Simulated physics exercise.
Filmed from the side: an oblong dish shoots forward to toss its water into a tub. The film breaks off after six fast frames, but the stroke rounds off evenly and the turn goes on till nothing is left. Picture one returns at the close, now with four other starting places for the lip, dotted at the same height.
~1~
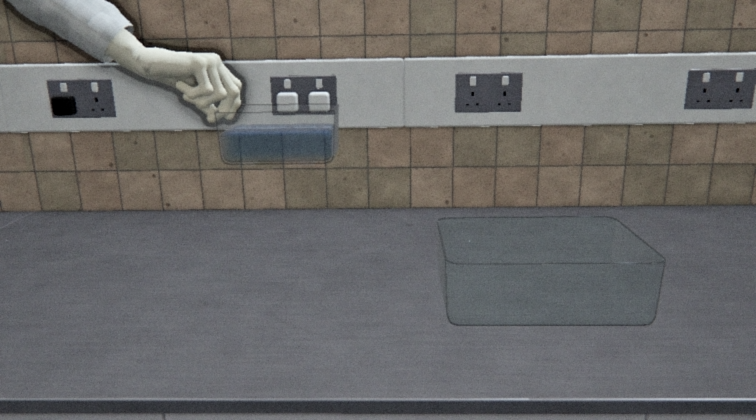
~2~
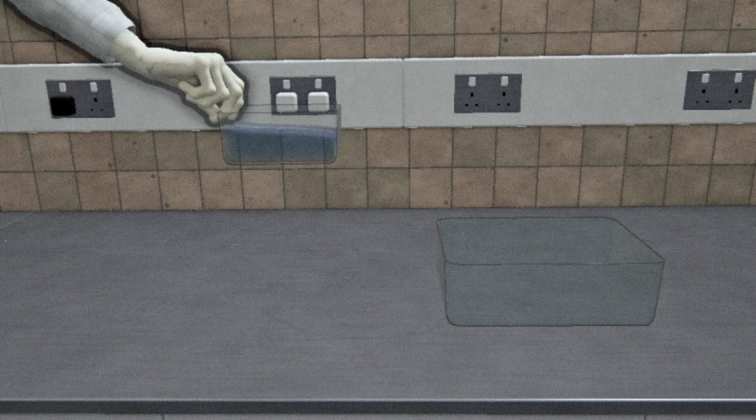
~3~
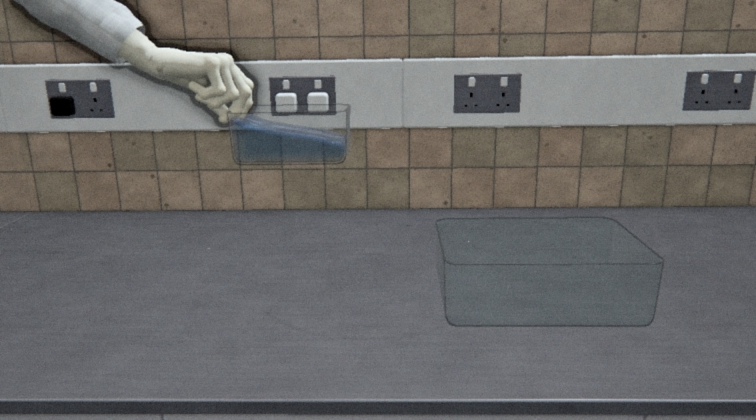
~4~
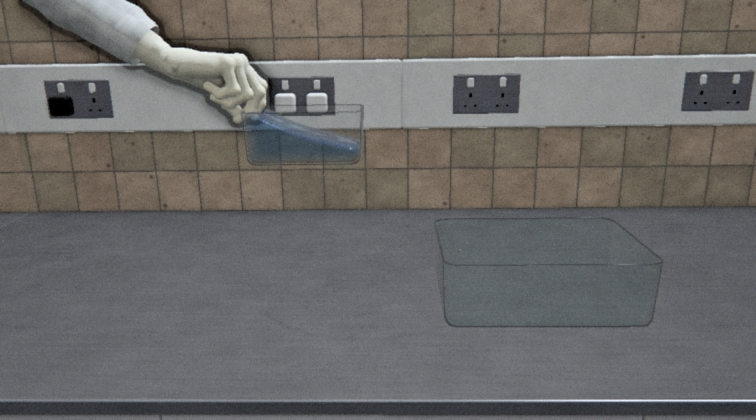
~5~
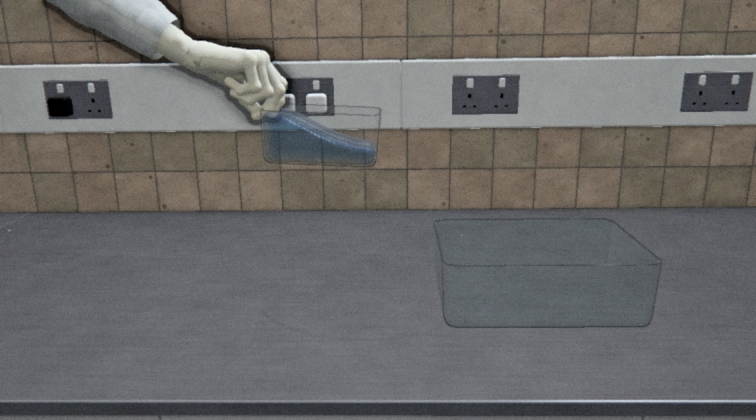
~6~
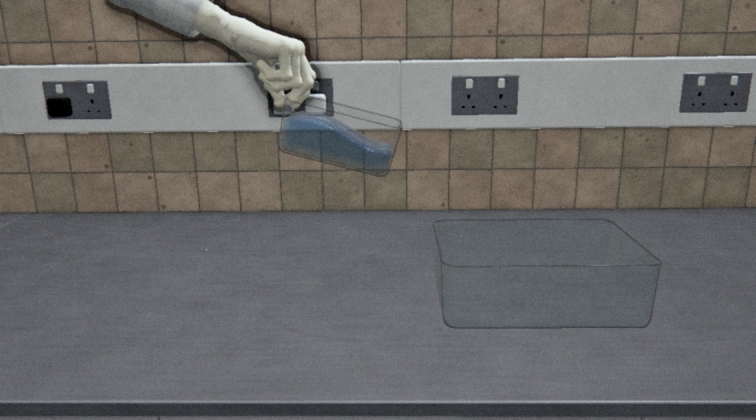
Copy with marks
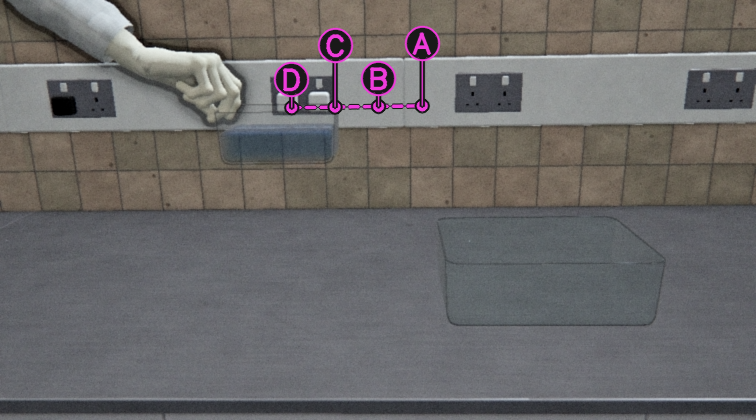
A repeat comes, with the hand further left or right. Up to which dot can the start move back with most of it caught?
I would pick place D.
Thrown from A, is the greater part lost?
No.
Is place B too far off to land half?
No, that is safe.
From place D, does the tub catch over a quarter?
Yes, clearly.
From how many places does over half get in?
All four.
On the marked copy, A at (422, 105); B at (378, 106); C at (335, 107); D at (291, 107).
For place A, about 90 % lands in the tub, 2 % falls short and 8 % goes beside or beyond.
For place B, about 82 % lands in the tub, 5 % falls short and 12 % goes beside or beyond.
For place C, about 82 % lands in the tub, 10 % falls short and 8 % goes beside or beyond.
For place D, about 66 % lands in the tub, 27 % falls short and 7 % goes beside or beyond.
